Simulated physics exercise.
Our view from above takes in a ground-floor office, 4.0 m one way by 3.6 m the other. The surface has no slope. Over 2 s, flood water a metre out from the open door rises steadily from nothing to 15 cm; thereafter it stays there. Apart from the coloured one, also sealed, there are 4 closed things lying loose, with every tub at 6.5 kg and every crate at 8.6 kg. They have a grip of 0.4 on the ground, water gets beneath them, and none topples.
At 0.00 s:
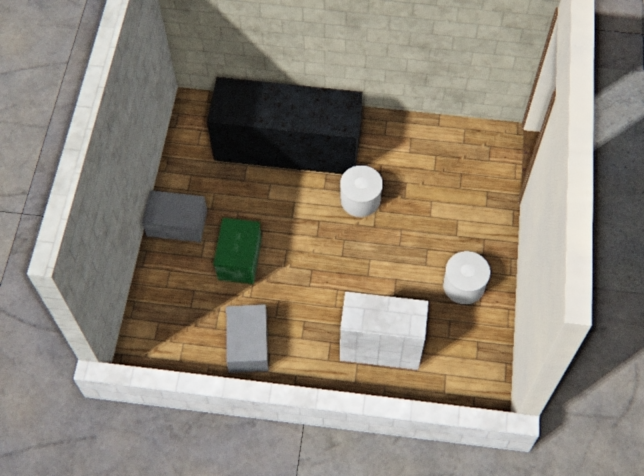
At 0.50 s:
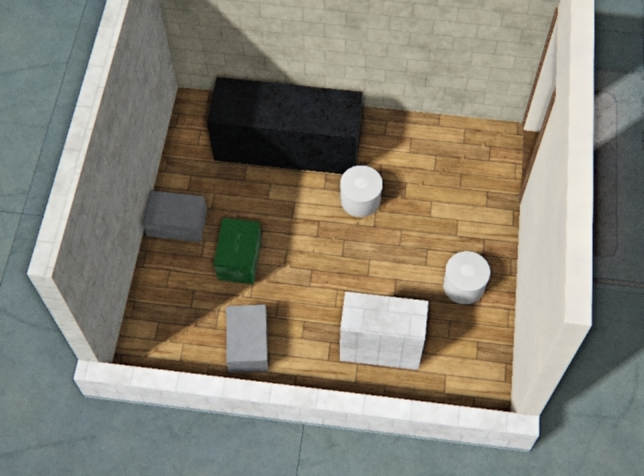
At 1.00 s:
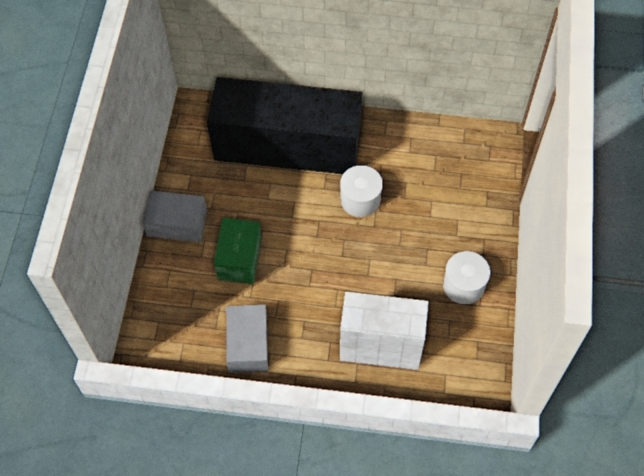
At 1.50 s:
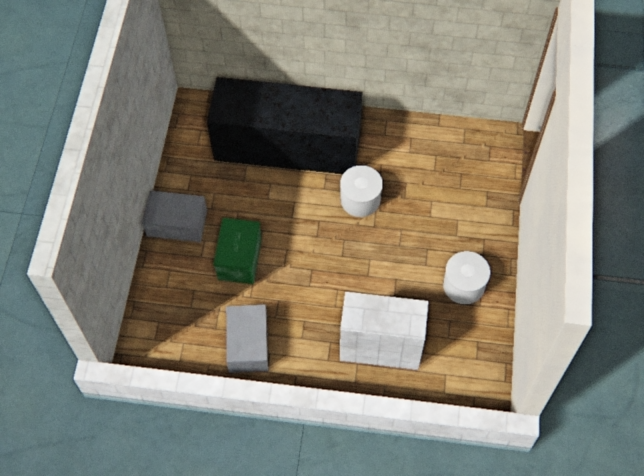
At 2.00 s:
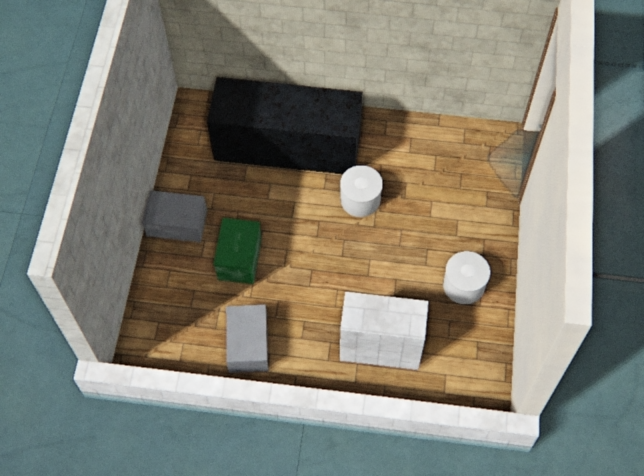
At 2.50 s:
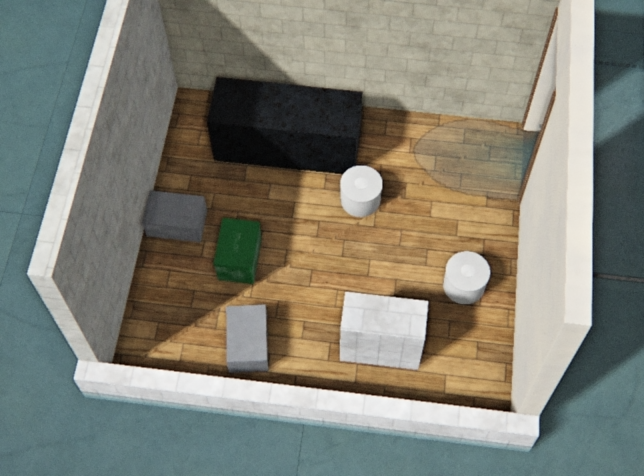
Ground-floor office seen from above, water covering the ground outside, then spreading through the right-hand doorway while the furnishings stay still.
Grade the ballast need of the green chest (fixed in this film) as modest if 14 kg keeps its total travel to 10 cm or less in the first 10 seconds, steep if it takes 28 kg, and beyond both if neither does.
Modest.
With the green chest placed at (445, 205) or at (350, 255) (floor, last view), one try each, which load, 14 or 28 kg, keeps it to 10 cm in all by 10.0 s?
Try by try, must use the heavier; any option works.
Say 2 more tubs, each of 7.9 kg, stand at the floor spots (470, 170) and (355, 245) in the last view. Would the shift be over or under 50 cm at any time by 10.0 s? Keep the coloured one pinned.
Results: Threshold exceeded; threshold exceeded.
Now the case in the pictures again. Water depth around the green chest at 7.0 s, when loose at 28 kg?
Around 2 cm.
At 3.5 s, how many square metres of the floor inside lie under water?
At that time the wet patch spans about 3.5 m2.
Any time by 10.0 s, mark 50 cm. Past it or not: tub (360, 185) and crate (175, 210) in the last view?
First above the mark, then above the mark.
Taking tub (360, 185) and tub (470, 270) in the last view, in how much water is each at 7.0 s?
Depths: Near 3 cm, then near 1 cm.
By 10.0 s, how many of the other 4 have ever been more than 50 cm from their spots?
The answer here is 3.
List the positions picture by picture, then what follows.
The green chest at (237, 243), on the bottom; 0.0 m2 under water; 0 of 5 have shifted, in the first picture.
The green chest at (237, 243), on the bottom; 0.0 m2 under water; 0 of 5 have shifted, in the second picture.
The green chest at (237, 243) rests on the ground; 0.0 m2 under water; 0 of 5 have shifted, in the third picture.
The green chest at (237, 243), on the bottom; 0.0 m2 under water; 0 of 5 have shifted, in the fourth picture.
The green chest at (237, 243), on the bottom; 0.2 m2 under water; 0 of 5 have shifted, in the fifth picture.
The green chest at (237, 243) rests on the ground; 1.0 m2 under water; 0 of 5 have shifted, in the sixth picture.
After 3.5 s the green chest would be 0 cm from its start with 14 kg and 0 cm from its start with 28 kg; 0 cm of water round it then.
After 4.5 s the green chest would be 0 cm from its start with 14 kg and 0 cm from its start with 28 kg; 0 cm of water round it then.
After 7.0 s the green chest would be 0 cm from its start with 14 kg and 0 cm from its start with 28 kg; 2 cm of water round it then.
After 10.0 s the green chest would be 0 cm from its start with 14 kg and 0 cm from its start with 28 kg; 5 cm of water round it then.
